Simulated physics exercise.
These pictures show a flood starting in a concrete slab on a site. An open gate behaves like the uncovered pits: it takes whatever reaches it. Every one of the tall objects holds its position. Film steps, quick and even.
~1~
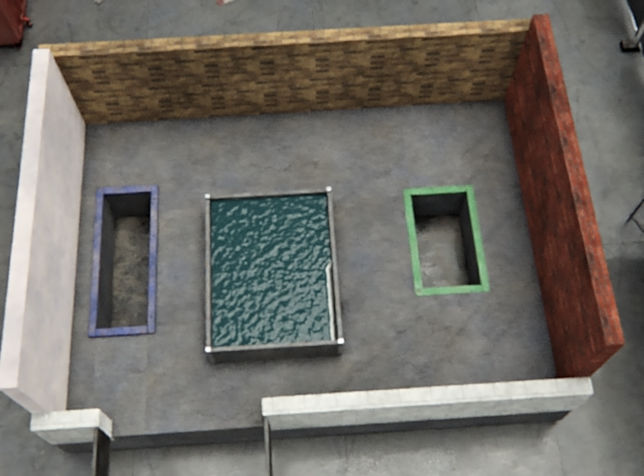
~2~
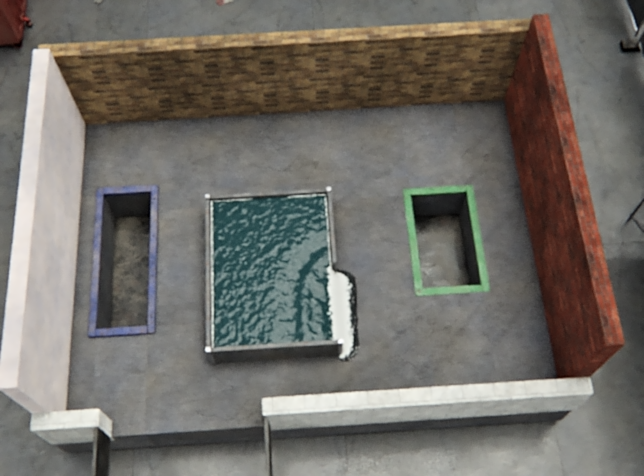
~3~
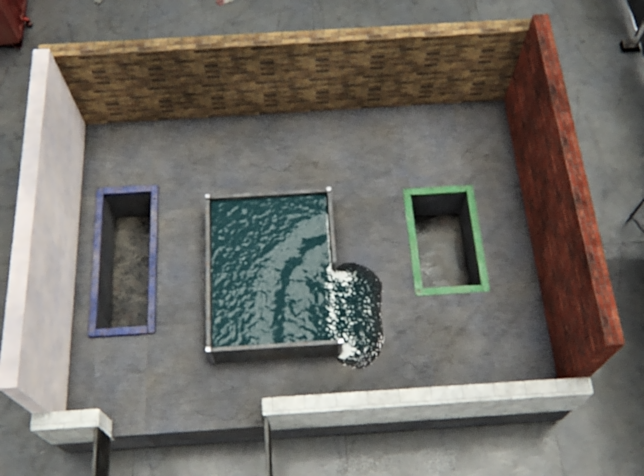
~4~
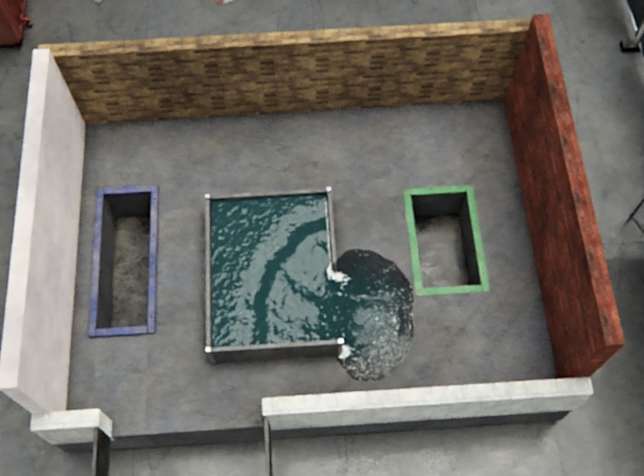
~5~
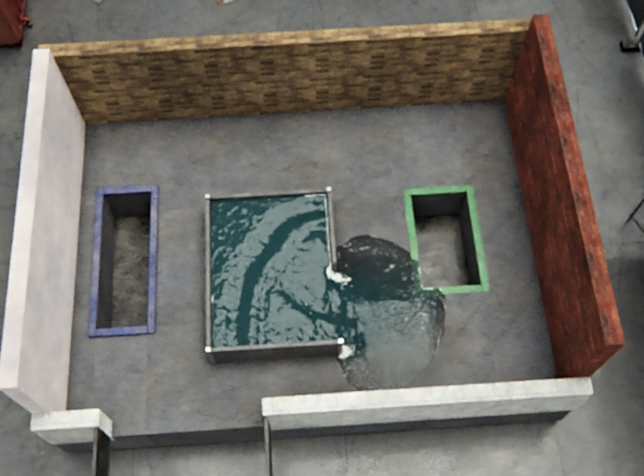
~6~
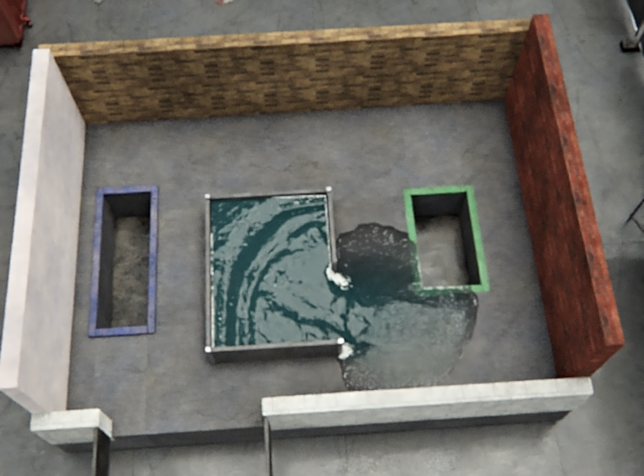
The clip opens on a still, open tank of dark green water between a blue-edged pit and a green-edged pit on a walled concrete slab. Water bursts through the tank's lower right side, then spreads rightward across the floor, passing along the green-edged pit's near side as ripples curve across the tank.
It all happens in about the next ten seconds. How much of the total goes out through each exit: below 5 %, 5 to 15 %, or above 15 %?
The gate never reaches five per cent, the blue pit never reaches five per cent, the green pit clears fifteen per cent.
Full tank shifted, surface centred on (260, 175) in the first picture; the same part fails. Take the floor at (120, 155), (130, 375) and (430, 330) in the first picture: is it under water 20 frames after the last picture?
Location one: Bone dry; location two: Bone dry; location three: Soaked.
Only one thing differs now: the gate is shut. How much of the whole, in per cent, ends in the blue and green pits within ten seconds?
Shares, %: Blue = 0; green = 40.
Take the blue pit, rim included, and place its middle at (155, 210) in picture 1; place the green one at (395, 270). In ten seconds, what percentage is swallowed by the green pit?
So the green pit ends up with 55 in a hundred.
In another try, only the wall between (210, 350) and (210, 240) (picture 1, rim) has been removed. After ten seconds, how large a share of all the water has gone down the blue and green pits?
Blue 45 %, green 0 %.
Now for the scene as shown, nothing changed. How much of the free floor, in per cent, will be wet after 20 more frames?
My guess is around 30 in a hundred.
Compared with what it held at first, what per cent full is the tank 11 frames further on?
My reading is 60 %.
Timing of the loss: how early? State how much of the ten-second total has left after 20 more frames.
Near 30 in a hundred.
A moment on, water covers 20 % of the floor; the gate 0 %, the blue pit 0 %, the green pit 3 %.
Next, water covers 25 % of the floor; the gate 0 %, the blue pit 0 %, the green pit 7 %.
Then, water covers 30 % of the floor; the gate 0 %, the blue pit 0 %, the green pit 14 %.
Later, water covers 45 % of the floor; the gate 0 %, the blue pit 0 %, the green pit 30 %.
In the end, water covers 80 % of the floor; the gate 1 %, the blue pit 0 %, the green pit 45 %.
